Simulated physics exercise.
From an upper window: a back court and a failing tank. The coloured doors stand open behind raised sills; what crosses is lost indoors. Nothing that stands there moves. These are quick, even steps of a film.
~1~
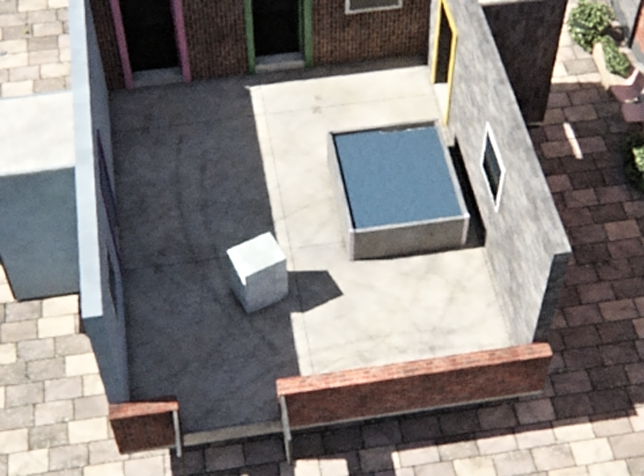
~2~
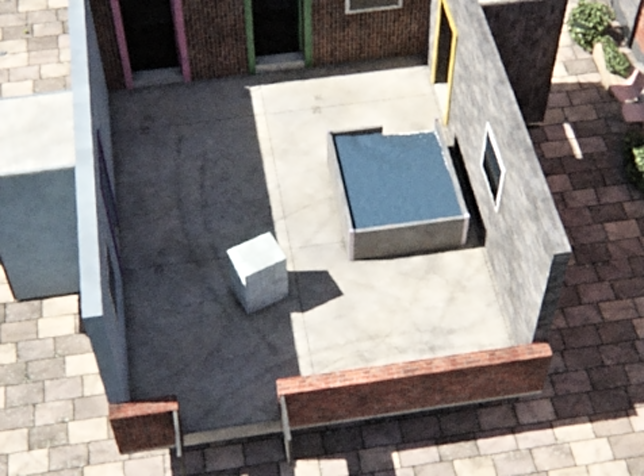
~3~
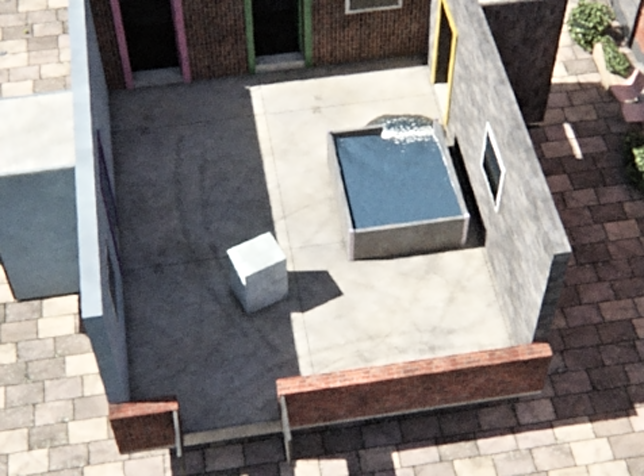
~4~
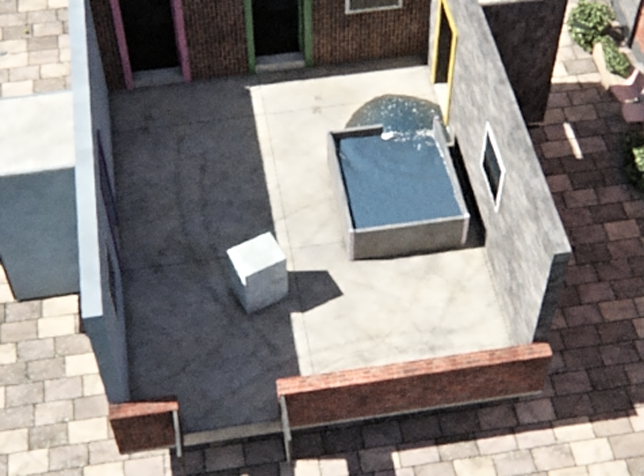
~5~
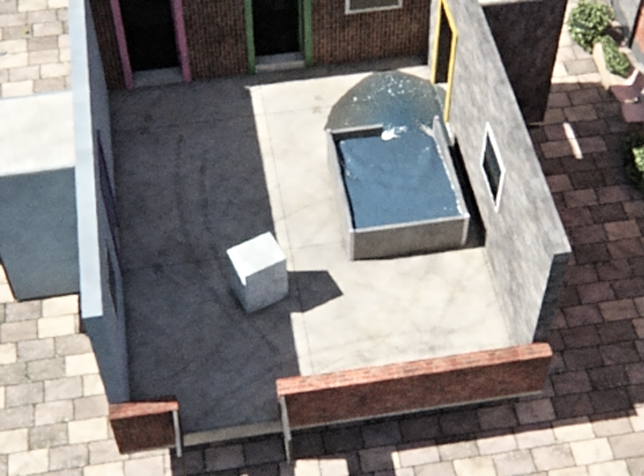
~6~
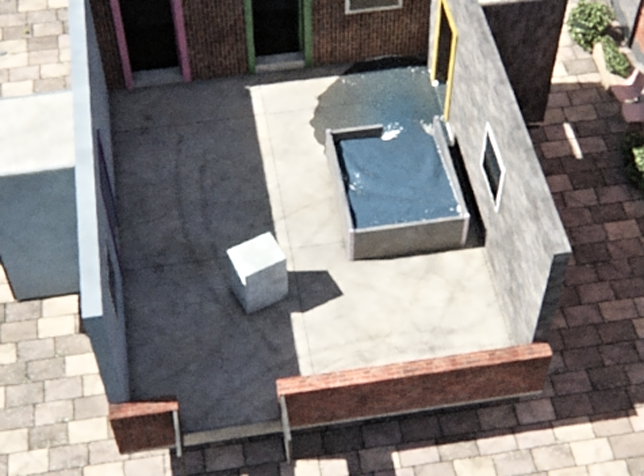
A walled back court with a pale concrete floor is seen from high above, with brick paving outside it. An open grey tank of blue water stands right of centre, a small white block sits nearer the middle, and pink-, green- and yellow-framed doorways open at the back and right. Water spills over the tank's far side and spreads across the floor towards the back wall, while the camera stays still.
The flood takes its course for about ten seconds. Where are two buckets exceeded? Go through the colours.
In the end: The purple door stays under that; the pink door stays under that; the yellow door takes more than that; the green door stays under that.
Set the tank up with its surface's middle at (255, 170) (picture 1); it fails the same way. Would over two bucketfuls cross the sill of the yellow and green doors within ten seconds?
Then: The yellow one passes that mark; the green one lets more in.
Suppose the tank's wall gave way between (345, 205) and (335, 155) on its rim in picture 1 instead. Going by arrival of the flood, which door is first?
The one in purple.
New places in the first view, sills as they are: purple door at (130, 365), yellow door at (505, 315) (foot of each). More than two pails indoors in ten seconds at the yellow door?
In short: The yellow door lets less in.
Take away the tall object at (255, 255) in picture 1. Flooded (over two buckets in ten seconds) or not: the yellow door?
The yellow door passes that mark.
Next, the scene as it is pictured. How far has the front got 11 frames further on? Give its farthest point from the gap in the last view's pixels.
Close to (180, 89).
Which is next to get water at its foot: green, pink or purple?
It is the green door.
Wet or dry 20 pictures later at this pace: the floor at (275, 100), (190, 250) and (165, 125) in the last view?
As listed: Flooded, clear, flooded.
A moment on, water covers 15 % of the floor; the purple door not reached, the pink door not reached, the yellow door over two buckets in, the green door wet at the sill, nothing in.
Next, water covers 15 % of the floor; the purple door not reached, the pink door not reached, the yellow door far over two buckets in, the green door wet at the sill, nothing in.
Then, water covers 35 % of the floor; the purple door not reached, the pink door wet at the sill, nothing in, the yellow door far over two buckets in, the green door wet at the sill, nothing in.
Later, water covers 55 % of the floor; the purple door wet at the sill, nothing in, the pink door wet at the sill, nothing in, the yellow door far over two buckets in, the green door wet at the sill, nothing in.
In the end, water covers 75 % of the floor; the purple door wet at the sill, nothing in, the pink door wet at the sill, nothing in, the yellow door far over two buckets in, the green door wet at the sill, nothing in.
